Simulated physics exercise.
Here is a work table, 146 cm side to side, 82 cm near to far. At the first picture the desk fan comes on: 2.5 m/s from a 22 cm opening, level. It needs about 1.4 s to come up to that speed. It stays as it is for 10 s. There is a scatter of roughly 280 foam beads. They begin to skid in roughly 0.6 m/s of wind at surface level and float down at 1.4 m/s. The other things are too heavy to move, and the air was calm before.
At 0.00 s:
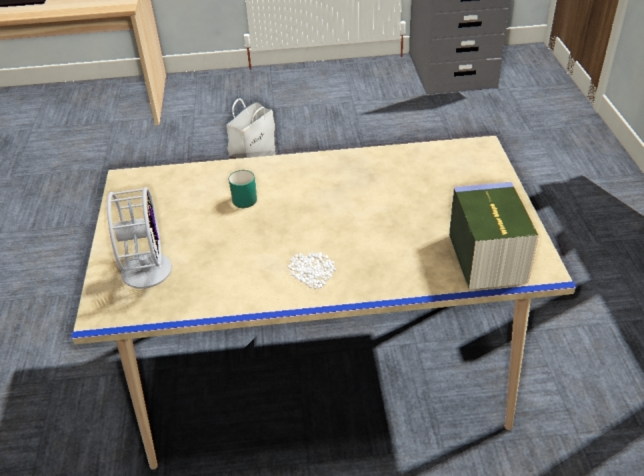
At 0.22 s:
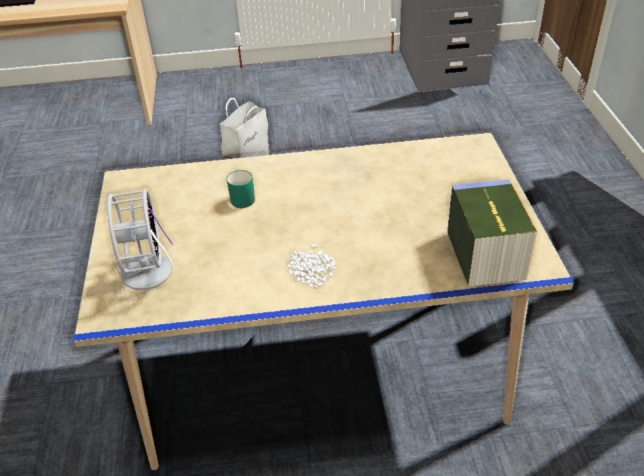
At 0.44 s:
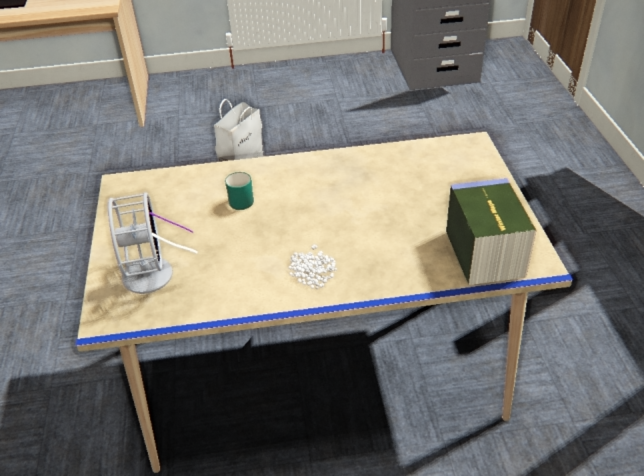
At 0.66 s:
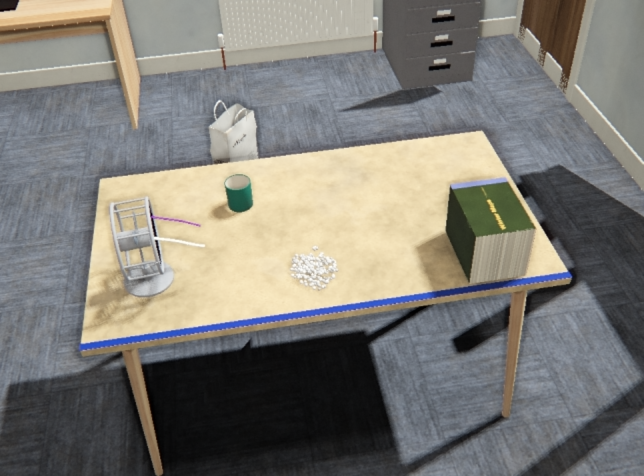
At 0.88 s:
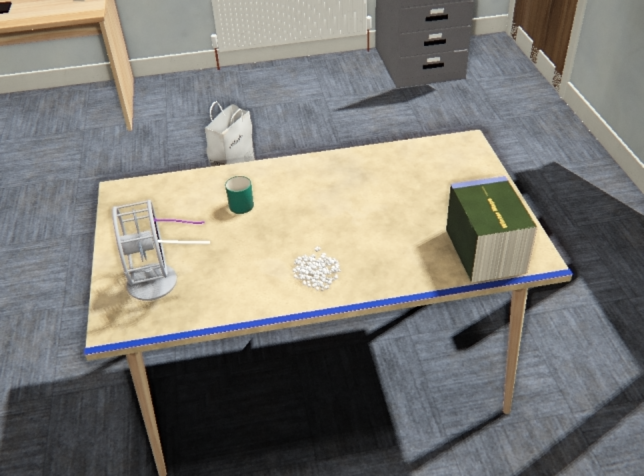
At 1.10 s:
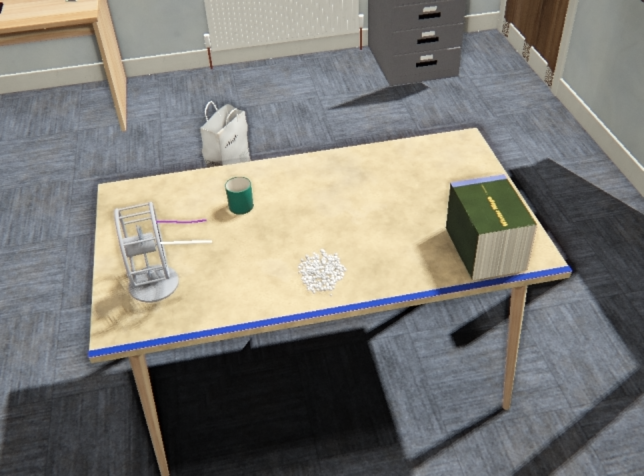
A pale wooden work table with a blue front edge stands on grey carpet in an office, seen from above. A grey desk fan sits at the left, with a green mug, scattered white beads and a thick green book further right, and a white bag and dark drawers behind. Purple and white streamers lift from the fan and stretch rightward, the view drifts slightly, and then some beads shift slightly right.
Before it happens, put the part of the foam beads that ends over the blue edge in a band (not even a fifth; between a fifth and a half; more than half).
The share over the blue edge is over half.
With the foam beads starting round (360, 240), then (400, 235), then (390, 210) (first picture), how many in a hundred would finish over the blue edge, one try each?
In that order: 20 %, 5 %, 0 %.
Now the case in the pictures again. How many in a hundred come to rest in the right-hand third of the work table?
Near 0 %.
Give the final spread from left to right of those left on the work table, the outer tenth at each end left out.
About 20 cm.
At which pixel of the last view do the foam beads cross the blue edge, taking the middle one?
At about (422, 298).
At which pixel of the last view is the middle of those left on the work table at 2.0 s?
Near (376, 300).
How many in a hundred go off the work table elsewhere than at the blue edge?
About 4 %.
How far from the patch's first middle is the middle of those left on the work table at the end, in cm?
About 20 cm.
After 2.0 s, 65 % are on the move or not yet settled, 64 % are over the blue edge; the middle of those still in play is near (389, 299).
After 3.2 s, 2 % are on the move or not yet settled, 71 % are over the blue edge; the middle of those still in play is near (358, 307).
After 5.5 s, 1 % are on the move or not yet settled, 71 % are over the blue edge; the middle of those still in play is near (358, 307).
After 10.0 s, at the end, 71 % are over the blue edge; the middle of those still in play is near (358, 307).
